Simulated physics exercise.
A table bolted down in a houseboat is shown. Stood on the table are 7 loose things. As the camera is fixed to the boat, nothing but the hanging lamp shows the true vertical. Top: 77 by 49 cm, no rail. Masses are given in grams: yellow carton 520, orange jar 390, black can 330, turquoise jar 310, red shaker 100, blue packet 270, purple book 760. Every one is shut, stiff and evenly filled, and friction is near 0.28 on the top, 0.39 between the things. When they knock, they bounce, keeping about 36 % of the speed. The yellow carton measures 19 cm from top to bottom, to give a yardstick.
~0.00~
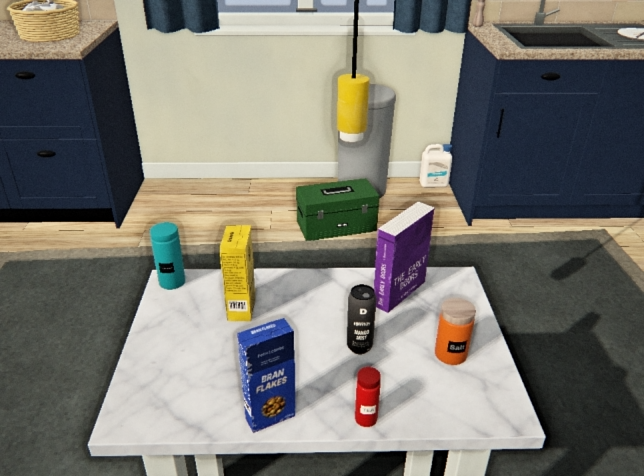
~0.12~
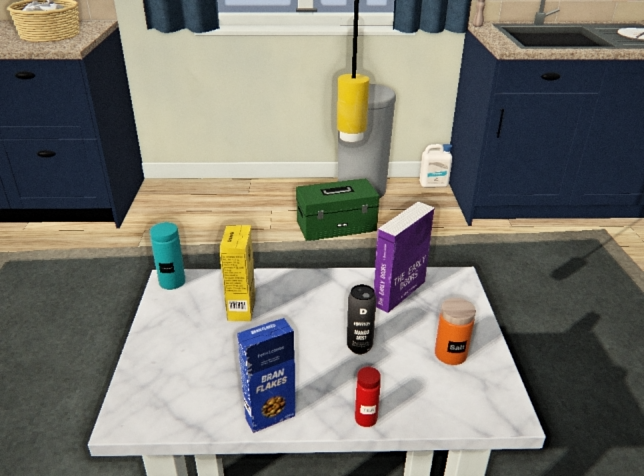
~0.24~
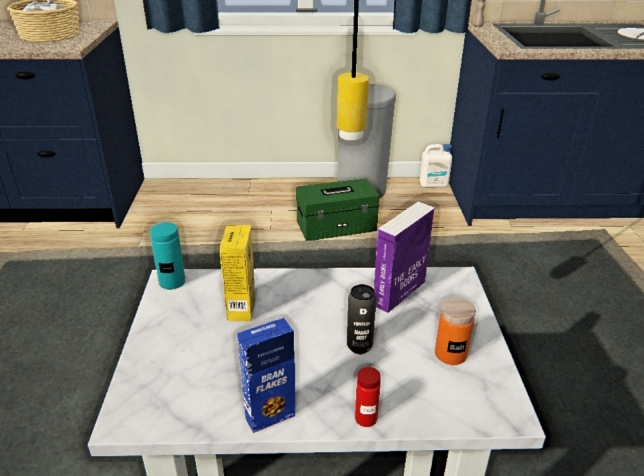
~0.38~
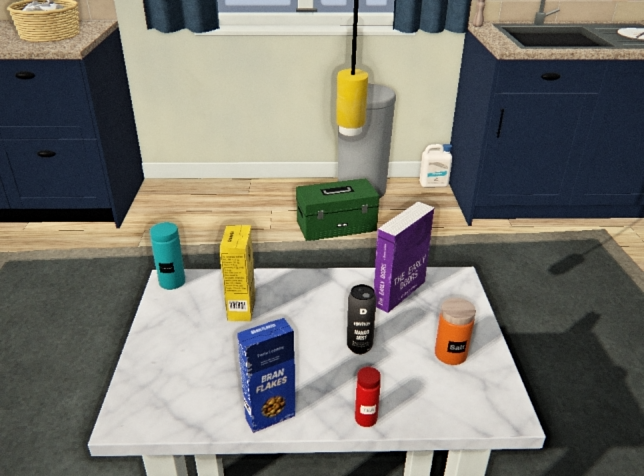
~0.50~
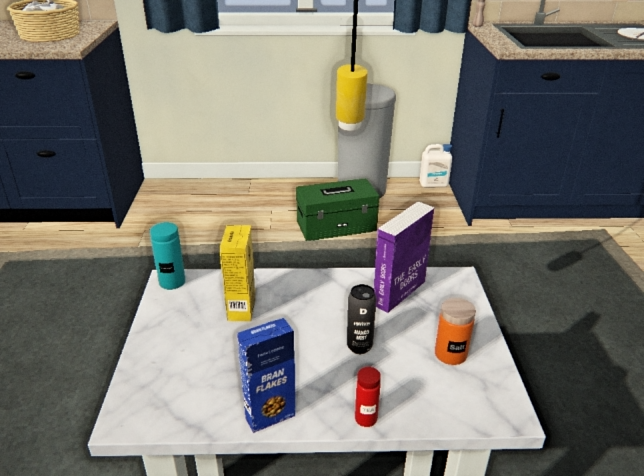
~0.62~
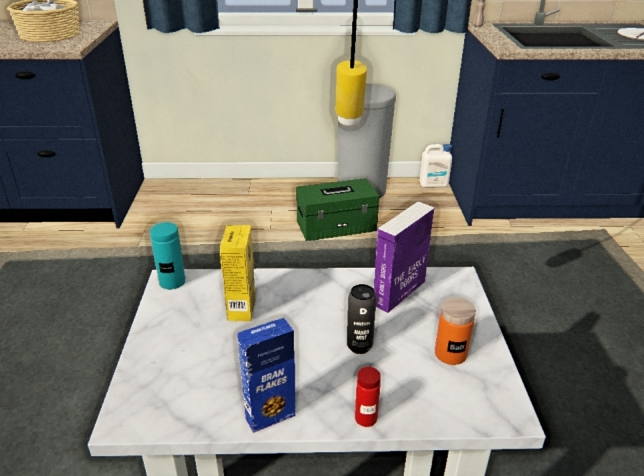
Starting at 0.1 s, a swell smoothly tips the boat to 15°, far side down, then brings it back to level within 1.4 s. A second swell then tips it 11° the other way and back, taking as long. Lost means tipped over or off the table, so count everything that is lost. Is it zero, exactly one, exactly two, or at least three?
It is exactly one.
Around 1.02 s, heel 12°, far side down; blue packet tipped 29° against what carries it.
Around 1.22 s, heel 5°, far side down; blue packet on its side.
Around 2.22 s, heel 11°, near side down; blue packet on its side.
Finally (3.4 s), on their side or leaning hard on the table, blue packet; the other 6 still in place (within 5 cm). Final places as that camera would see them, yellow carton near (239, 273), orange jar near (455, 332).
